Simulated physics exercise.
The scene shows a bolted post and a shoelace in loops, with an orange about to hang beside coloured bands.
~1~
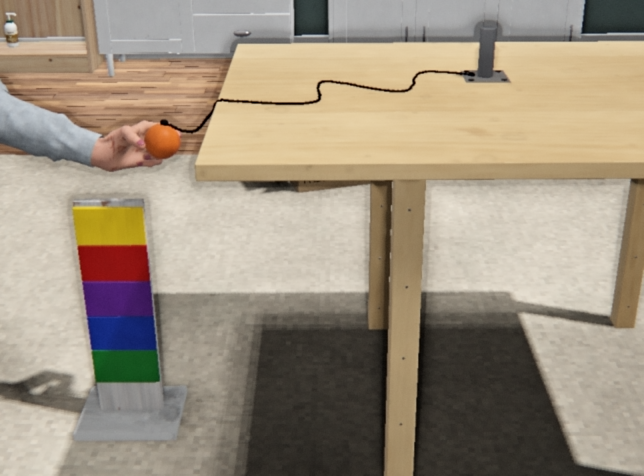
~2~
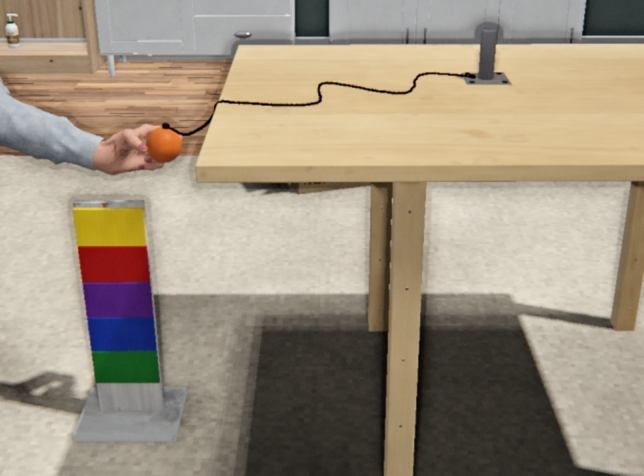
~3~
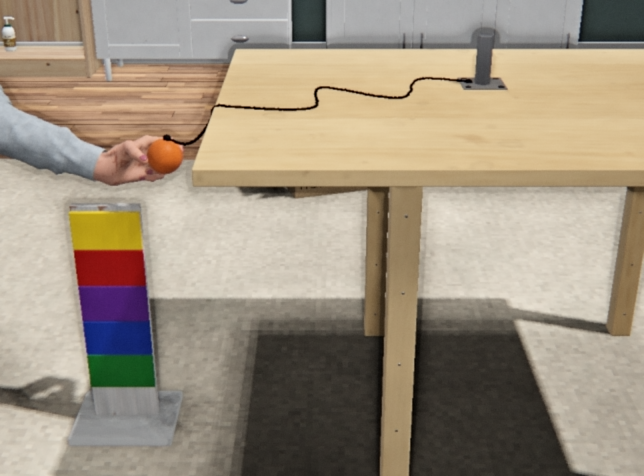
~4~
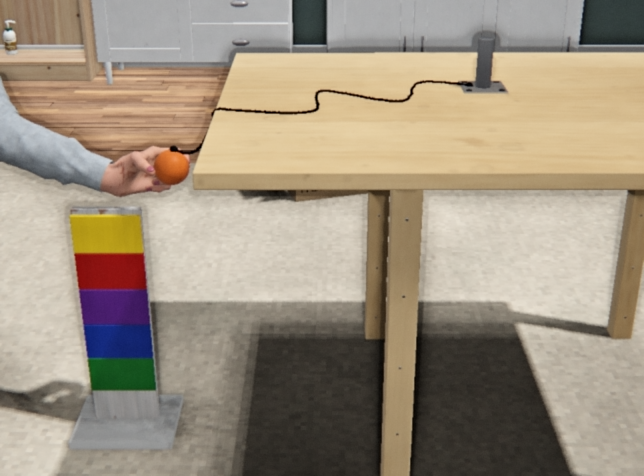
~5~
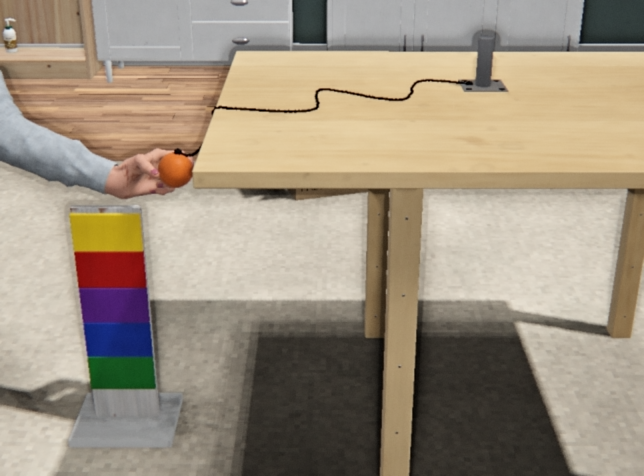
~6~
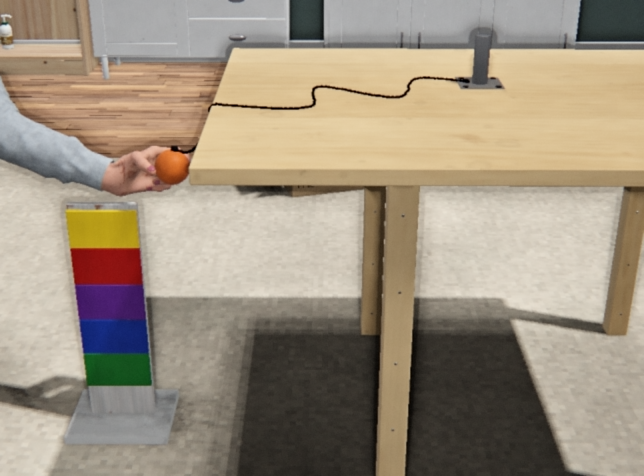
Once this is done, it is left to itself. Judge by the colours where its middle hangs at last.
Level with purple.
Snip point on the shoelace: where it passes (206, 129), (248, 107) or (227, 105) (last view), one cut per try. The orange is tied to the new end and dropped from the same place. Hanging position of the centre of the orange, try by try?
Try 1: (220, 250); try 2: (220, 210); try 3: (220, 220).
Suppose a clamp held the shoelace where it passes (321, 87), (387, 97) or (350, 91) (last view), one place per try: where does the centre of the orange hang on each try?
Estimated spots in sequence: (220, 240), (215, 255), (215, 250).
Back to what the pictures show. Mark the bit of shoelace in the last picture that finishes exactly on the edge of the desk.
Location: About (314, 98).
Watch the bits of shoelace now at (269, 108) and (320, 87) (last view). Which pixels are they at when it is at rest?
Well, the first one sits at (215, 171), and the second one sits at (258, 96).
A little later, orange near (244, 293); level with purple.
Next, orange near (209, 296); level with purple.
When it is over, orange near (221, 299); level with purple. Its centre hangs level with the purple band.
